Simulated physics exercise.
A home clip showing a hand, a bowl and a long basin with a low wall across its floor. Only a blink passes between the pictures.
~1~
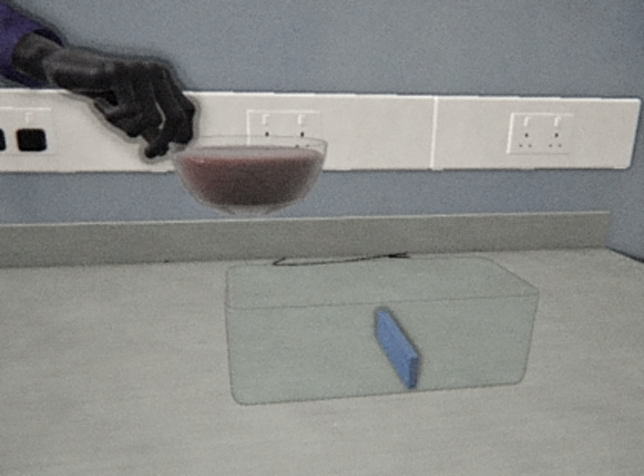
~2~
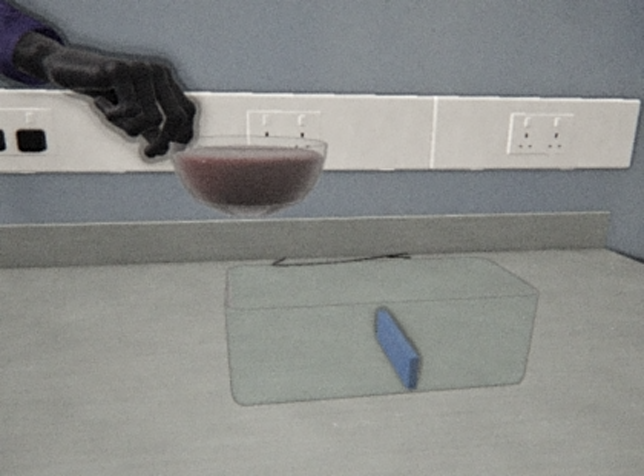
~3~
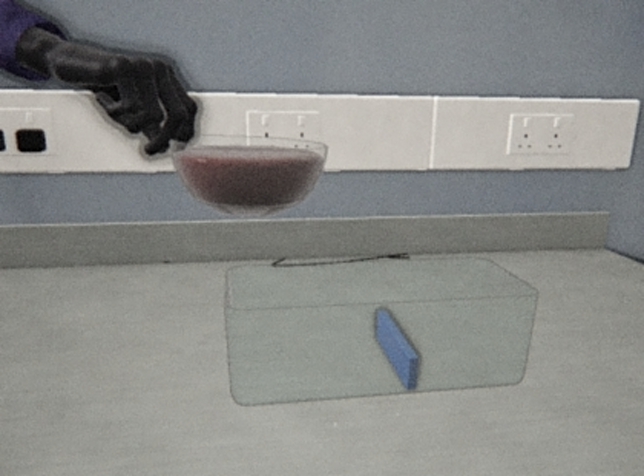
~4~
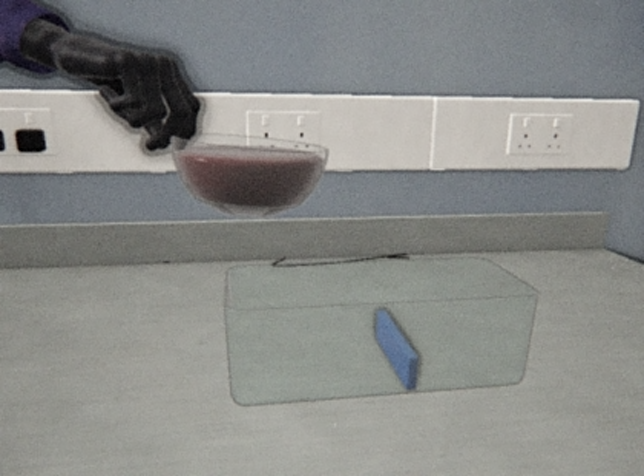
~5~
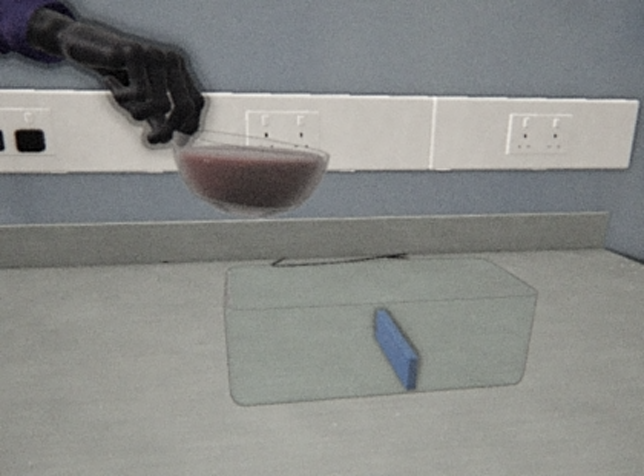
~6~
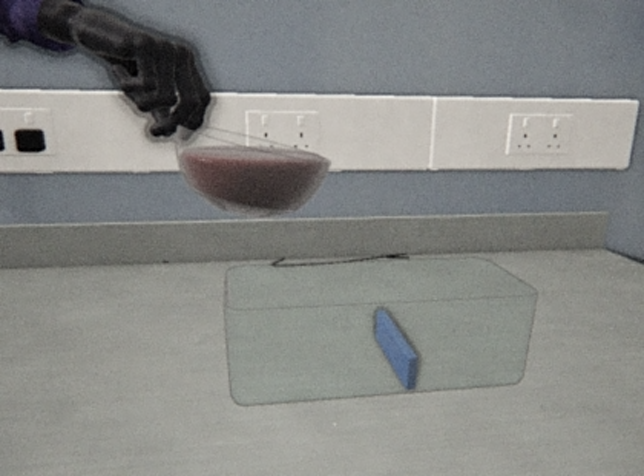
In the video, a dark-gloved hand holds a clear bowl of reddish liquid above a long transparent basin with a low blue wall inside, keeping it nearly level at first, then gradually tilting it slightly to the right.
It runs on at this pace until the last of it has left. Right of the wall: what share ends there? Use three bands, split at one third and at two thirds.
Under a third ends up there.
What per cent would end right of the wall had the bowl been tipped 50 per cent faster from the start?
About 20 in a hundred.
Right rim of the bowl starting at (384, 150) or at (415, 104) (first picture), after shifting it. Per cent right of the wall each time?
Result, first then second: About 70 % and about 85 %.
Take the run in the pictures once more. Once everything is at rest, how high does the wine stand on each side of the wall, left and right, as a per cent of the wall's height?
Left part: 60 per cent, right part: 20 per cent.
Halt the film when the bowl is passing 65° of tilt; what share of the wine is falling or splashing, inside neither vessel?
Roughly 35 %.
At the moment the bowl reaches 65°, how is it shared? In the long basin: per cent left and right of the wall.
Left 20 per cent, right 5 per cent.
A moment on, the bowl is tipped part way and 41 per cent is still to pour, 19 is left of the wall and 5 right of it.
Next, the bowl is tipped on its side and 3 per cent is still to pour, 74 is left of the wall and 17 right of it.
Then the bowl is tipped on its side and 0 per cent is still to pour, 79 is left of the wall and 19 right of it.
Later the bowl is tipped on its side and 0 per cent is still to pour, 78 is left of the wall and 20 right of it.
At rest 78 per cent lies left of the wall, 20 right of it and 2 outside.
